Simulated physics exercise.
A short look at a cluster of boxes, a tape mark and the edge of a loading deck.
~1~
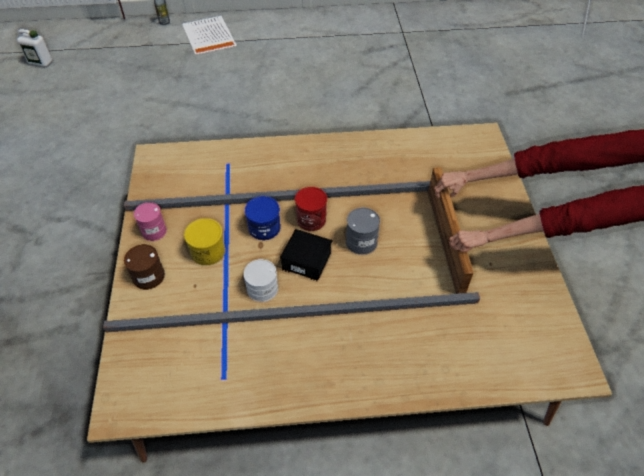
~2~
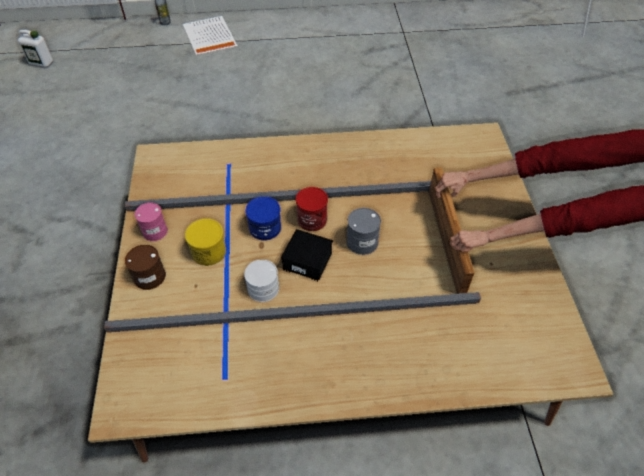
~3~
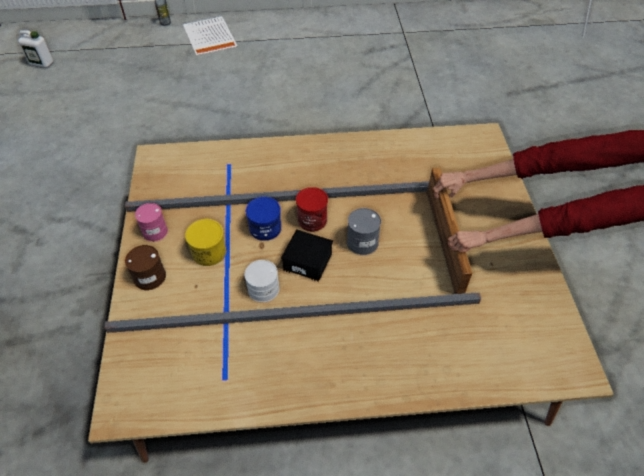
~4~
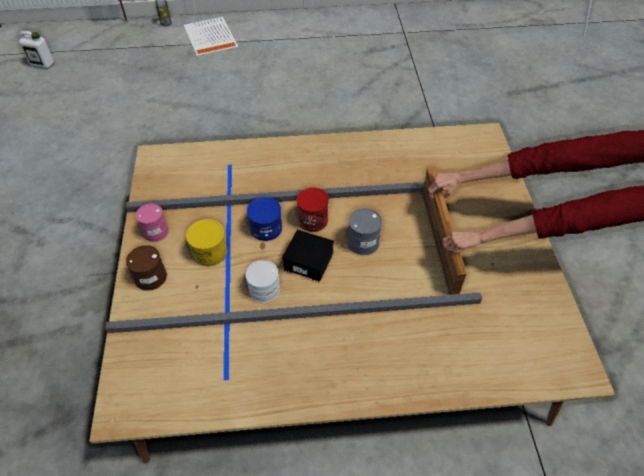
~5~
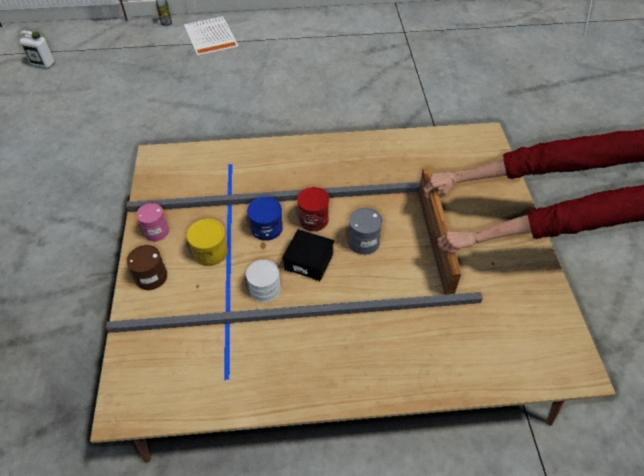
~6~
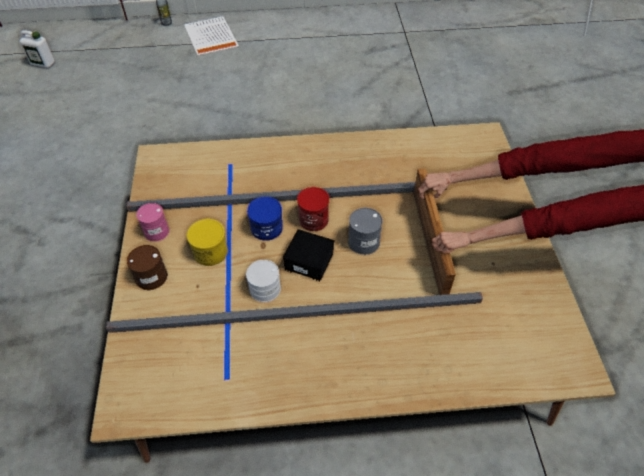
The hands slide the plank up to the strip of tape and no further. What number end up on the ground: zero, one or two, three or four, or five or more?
As it turns out, the number that fall off is zero.
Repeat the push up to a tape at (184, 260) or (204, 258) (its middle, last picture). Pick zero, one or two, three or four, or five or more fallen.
One after another: One or two; not one.
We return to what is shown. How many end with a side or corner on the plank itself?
4 of them.
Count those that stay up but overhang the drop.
0 of them.
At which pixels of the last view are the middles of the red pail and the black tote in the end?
First (212, 208), then (206, 268).
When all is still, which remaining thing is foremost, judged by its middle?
The brown canister ends nearest.
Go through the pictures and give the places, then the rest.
Pink canister (151, 222); brown canister (145, 267); yellow pail (206, 242); plank (449, 229); tape (226, 256), in the first frame.
Brown canister (146, 267); red pail (312, 210), in the second frame.
Yellow pail (207, 243); grey canister (364, 232), in the third frame.
Pink canister (153, 223); white canister (263, 281), in the fourth frame.
Brown canister (147, 268); blue pail (266, 219), in the fifth frame.
Pink canister (153, 223); brown canister (148, 268); yellow pail (208, 243); plank (433, 230); tape (229, 257), in the sixth frame.
Early on, none off yet; pink canister at rest near (153, 223); brown canister at rest near (148, 268); yellow pail at rest near (208, 243).
A while later, none off yet; pink canister at rest near (153, 223); brown canister at rest near (148, 268); yellow pail travelled a little near (199, 247).
Finally, the number that fall off is zero.
